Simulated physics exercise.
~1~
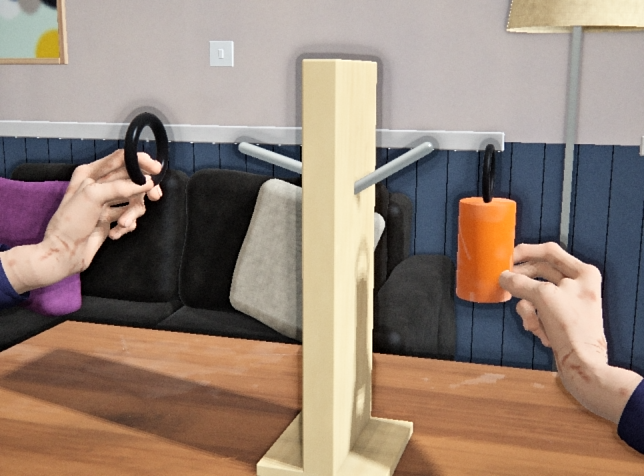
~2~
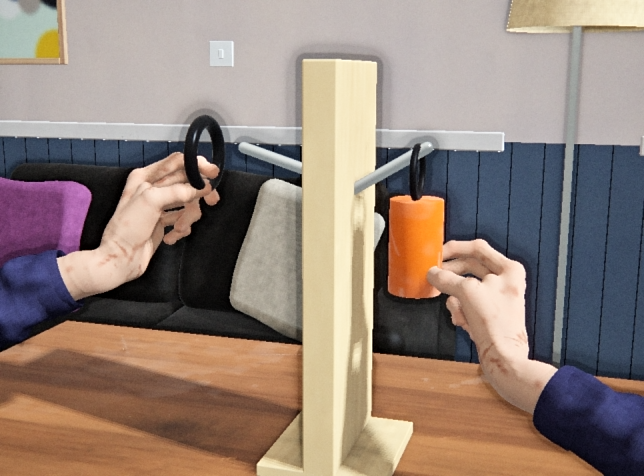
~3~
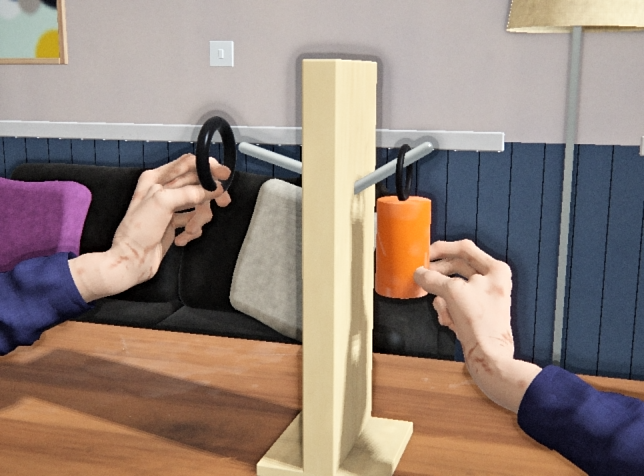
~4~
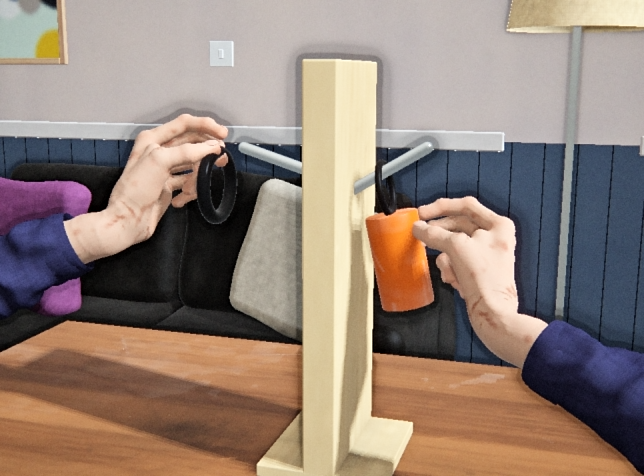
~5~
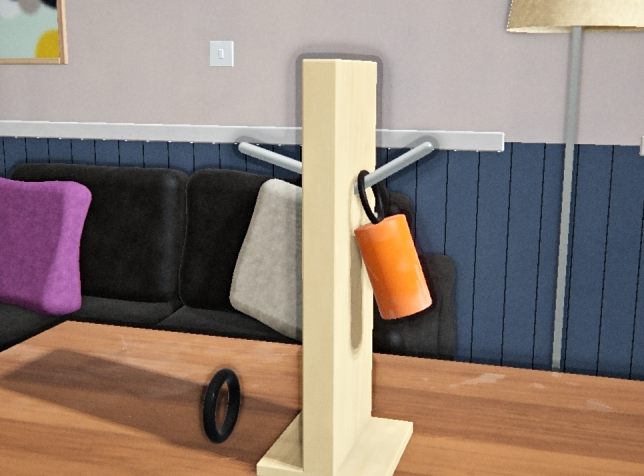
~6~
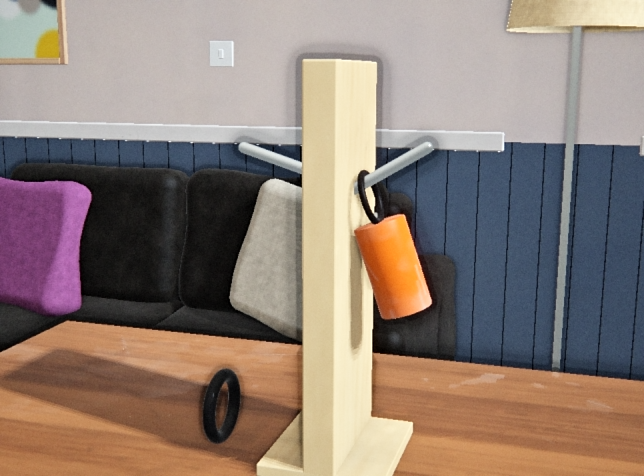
In this clip, two hands bring a black ring and an orange cylinder with a loop toward opposite pegs on a wooden stand, then let go. The ring drops to the table, while the cylinder slides inward and stays hanging, tilted, on the right peg.
